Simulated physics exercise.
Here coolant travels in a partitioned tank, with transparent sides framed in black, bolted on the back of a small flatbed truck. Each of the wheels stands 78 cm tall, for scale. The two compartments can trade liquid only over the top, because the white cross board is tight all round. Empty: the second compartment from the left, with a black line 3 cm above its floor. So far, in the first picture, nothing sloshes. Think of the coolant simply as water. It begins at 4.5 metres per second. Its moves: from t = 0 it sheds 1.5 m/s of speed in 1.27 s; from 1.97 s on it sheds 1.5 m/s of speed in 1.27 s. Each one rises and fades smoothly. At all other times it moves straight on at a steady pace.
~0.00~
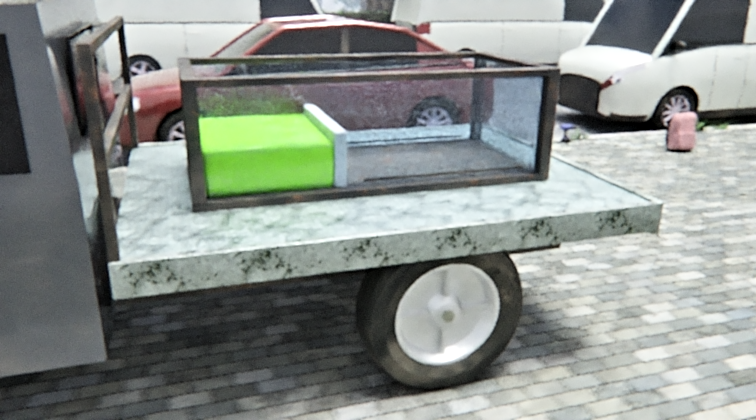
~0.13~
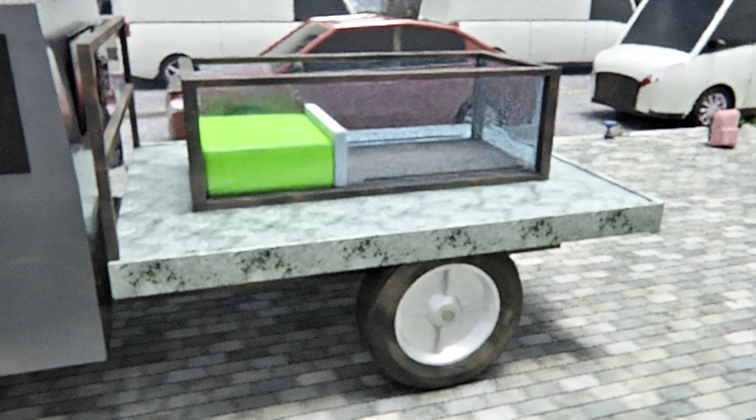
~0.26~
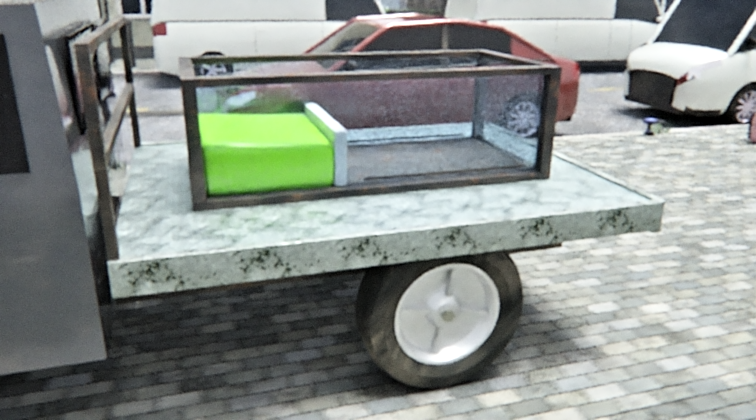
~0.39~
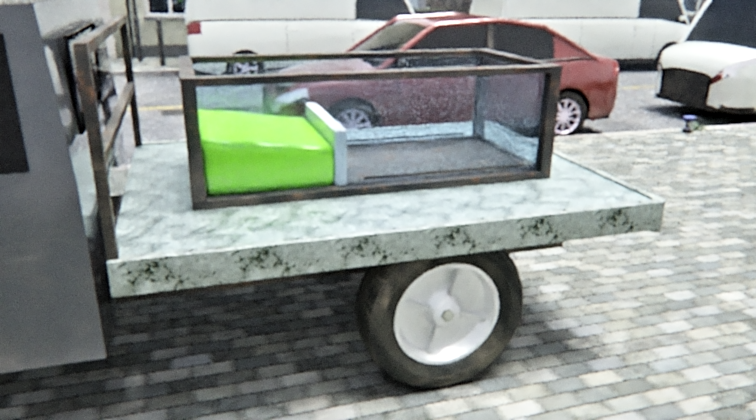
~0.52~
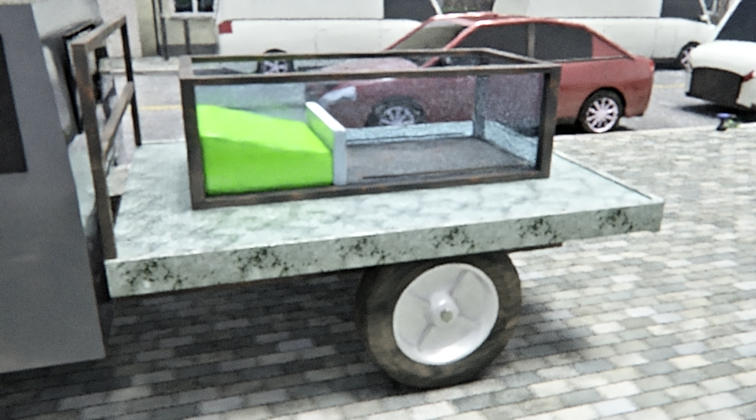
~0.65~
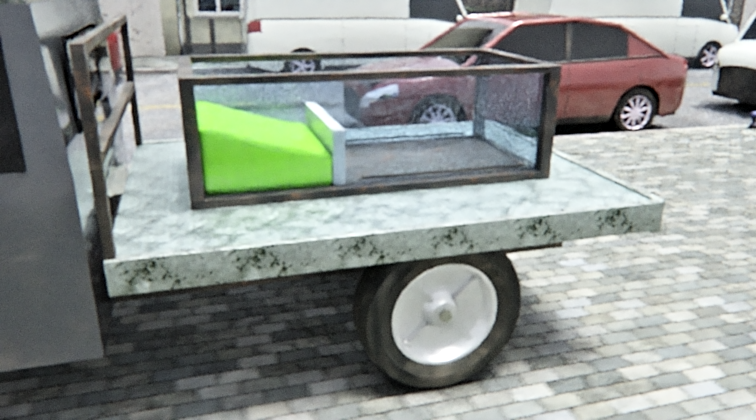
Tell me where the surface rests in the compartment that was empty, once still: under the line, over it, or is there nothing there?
Nothing there.
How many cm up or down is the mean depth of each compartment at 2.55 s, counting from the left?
Starting on the left, it's 0 and then 0.
By 1.45 s the compartments hold 23, 0 cm, left to right.
By 2.55 s the compartments hold 23, 0 cm, left to right.
By 3.75 s the compartments hold 23, 0 cm, left to right.
By 6.22 s the compartments hold 23, 0 cm, left to right.
